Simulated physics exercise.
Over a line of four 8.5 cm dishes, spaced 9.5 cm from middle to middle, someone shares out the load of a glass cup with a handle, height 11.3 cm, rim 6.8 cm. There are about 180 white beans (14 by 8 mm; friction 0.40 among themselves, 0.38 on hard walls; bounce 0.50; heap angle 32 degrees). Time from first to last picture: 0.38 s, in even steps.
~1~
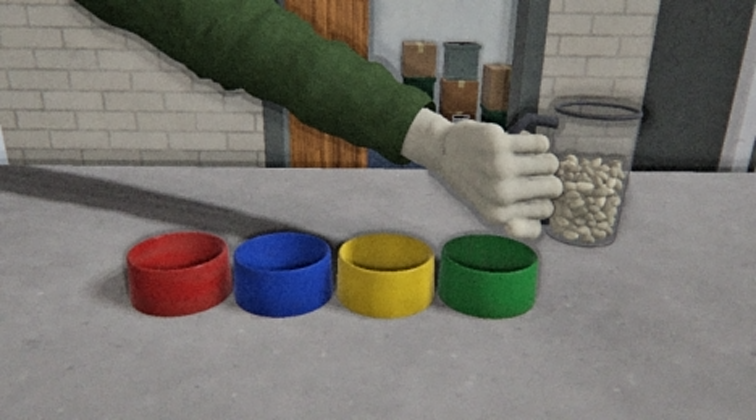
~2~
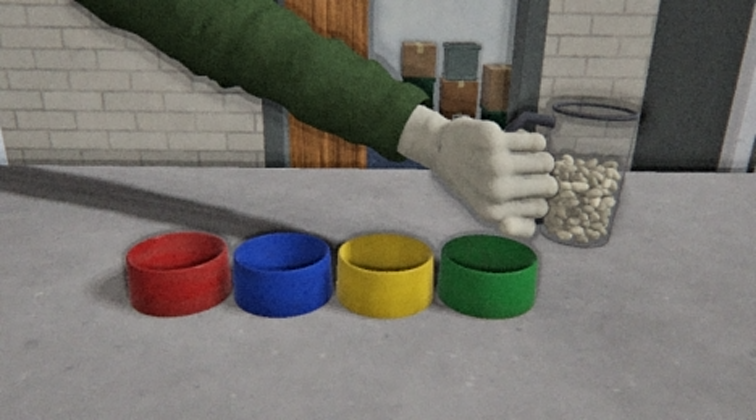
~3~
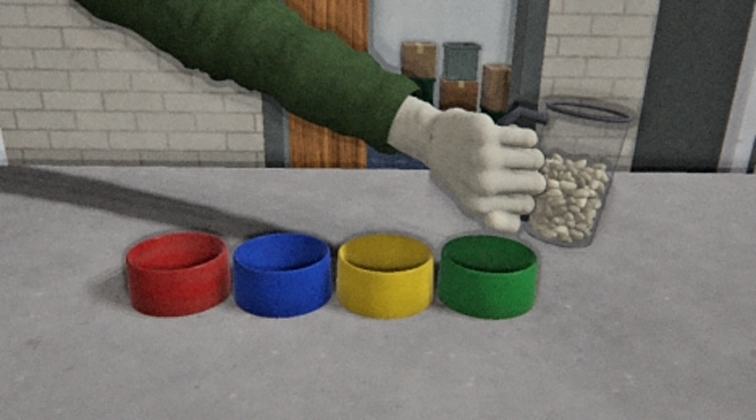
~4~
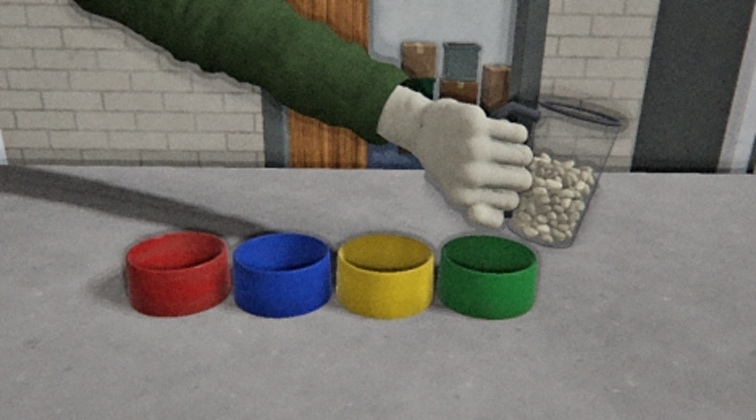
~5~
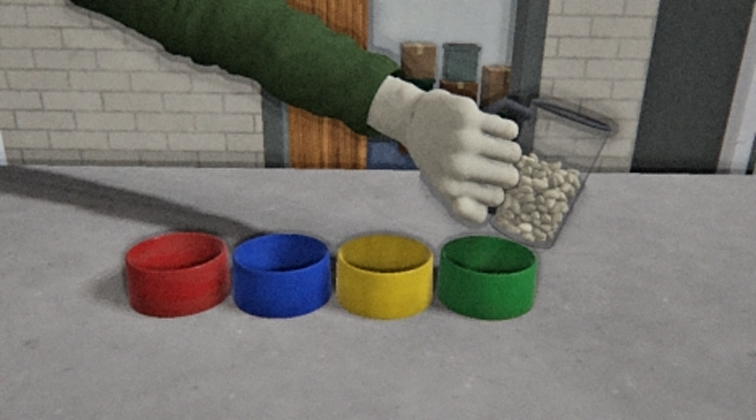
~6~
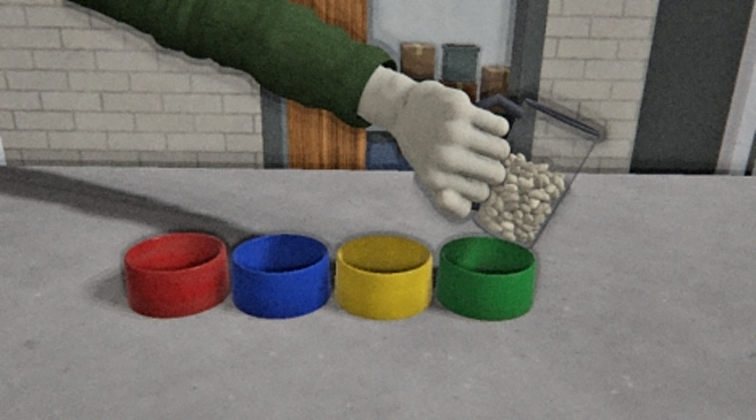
On a grey table, a gloved hand moves a clear cup of white beans left, tilting it.
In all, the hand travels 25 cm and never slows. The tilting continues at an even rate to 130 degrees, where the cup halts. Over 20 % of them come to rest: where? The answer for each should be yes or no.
Red - no, blue - no, green - no, yellow - yes, counter - no.
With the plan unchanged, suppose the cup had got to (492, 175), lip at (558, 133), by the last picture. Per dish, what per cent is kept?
Dish by dish: Red 0 percent, blue 0 percent, green 0 percent, yellow 90 percent.
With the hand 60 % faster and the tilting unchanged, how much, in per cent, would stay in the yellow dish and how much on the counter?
Yellow: 90; counter: 10.
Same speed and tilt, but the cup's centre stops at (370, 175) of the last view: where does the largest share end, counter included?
That'd be yellow, it takes the most.
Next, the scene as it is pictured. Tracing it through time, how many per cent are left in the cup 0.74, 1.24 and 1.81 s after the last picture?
Roughly 100, then 95, then 0.
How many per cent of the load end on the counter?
Close to 5 %, more or less.
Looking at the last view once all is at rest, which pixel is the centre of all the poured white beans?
In the last view, approximately (379, 274).
Then, 0.74 s after the last picture, tilt 72 degrees; cup holds 100 %.
Then, 1.24 s after the last picture, tilt 106 degrees; cup holds 95 %, yellow 5 %.
Then, 1.81 s after the last picture, tilt 130 degrees; cup holds 0 %, yellow 95 %.
In the end, red 0 %, blue 0 %, green 0 %, yellow 95 %, counter 5 %.
